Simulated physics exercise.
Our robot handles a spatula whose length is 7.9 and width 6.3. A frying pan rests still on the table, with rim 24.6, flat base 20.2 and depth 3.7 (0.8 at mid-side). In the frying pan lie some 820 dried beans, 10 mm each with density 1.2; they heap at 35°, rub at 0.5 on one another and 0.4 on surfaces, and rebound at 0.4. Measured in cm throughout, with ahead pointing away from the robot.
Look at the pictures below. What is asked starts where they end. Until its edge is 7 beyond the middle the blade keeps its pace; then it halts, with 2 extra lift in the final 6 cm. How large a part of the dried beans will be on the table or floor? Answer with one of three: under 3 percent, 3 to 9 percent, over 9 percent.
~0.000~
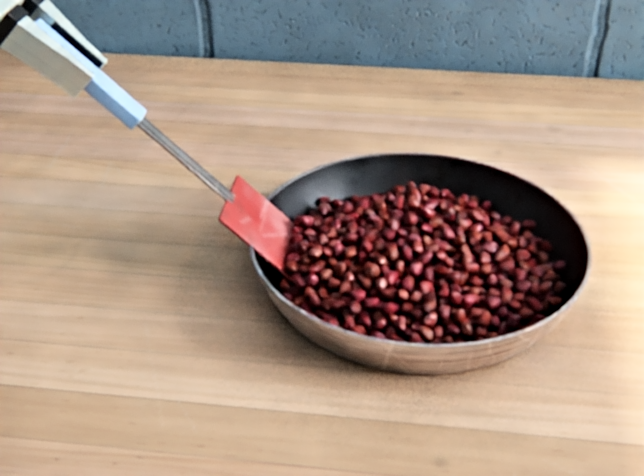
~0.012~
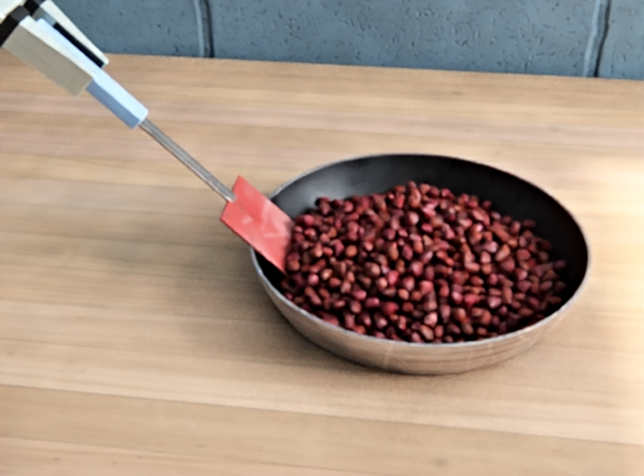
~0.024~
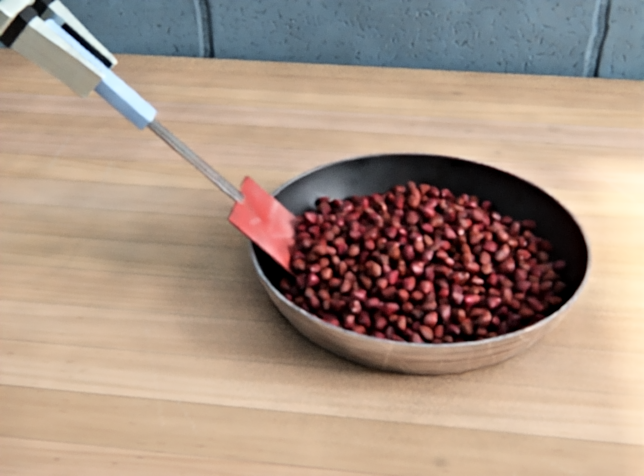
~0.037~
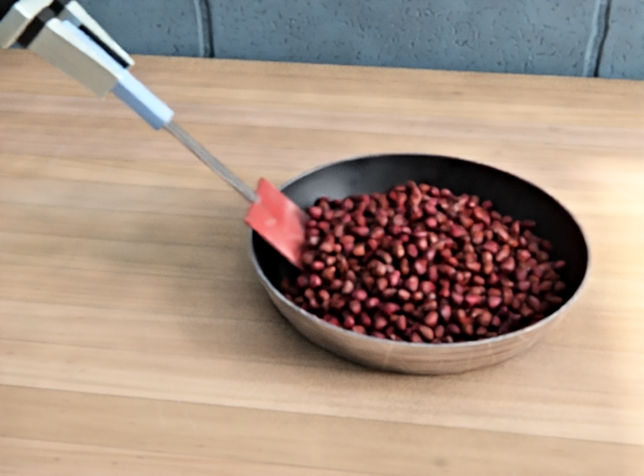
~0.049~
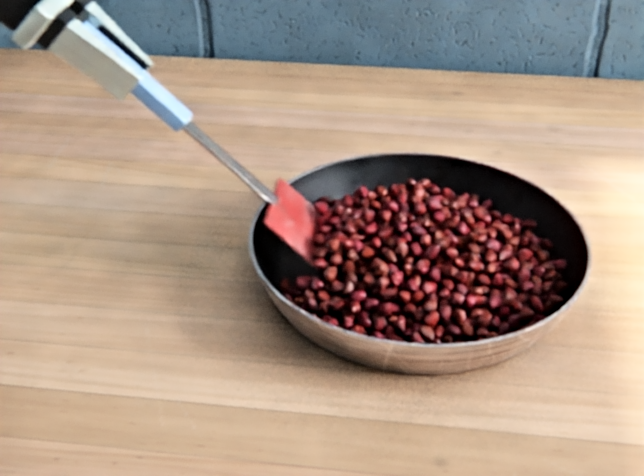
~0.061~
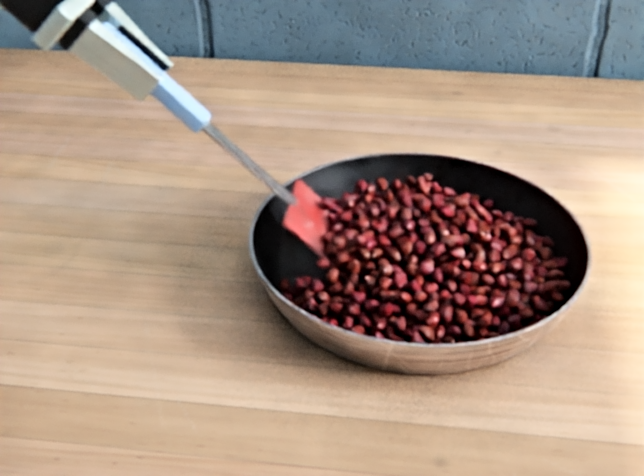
Over 9 percent.
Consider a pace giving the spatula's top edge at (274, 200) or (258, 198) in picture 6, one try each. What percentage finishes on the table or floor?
That comes to some 10 and some 0 percent, in that order.
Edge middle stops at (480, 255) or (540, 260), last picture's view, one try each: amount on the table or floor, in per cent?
Close to 10 and close to 25 per cent, respectively.
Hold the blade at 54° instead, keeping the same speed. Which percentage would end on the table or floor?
About 20 per cent.
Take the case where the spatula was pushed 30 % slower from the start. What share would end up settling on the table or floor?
It would be roughly 5 percent.
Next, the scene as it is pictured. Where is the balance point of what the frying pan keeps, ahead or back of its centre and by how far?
I'd say close to 3.0 cm toward the front.
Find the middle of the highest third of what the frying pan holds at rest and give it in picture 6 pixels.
(517, 250).
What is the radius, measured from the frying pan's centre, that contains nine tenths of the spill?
About 30 cm.
After 0.09 s, sloping 44°, highest piece 6 above the table; 819 in the frying pan.
After 0.12 s, sloping 44°, highest piece 7 above the table; 819 in the frying pan.
After 0.33 s, sloping 44°, highest piece 5 above the table; 680 in the frying pan, 136 on the table or floor, 3 on the blade or in flight.
After 1.38 s, sloping 44°, highest piece 4 above the table; 680 in the frying pan, 139 on the table or floor.
In the end, 680 in the frying pan, 139 on the table or floor. That is 17 % on the table or floor.
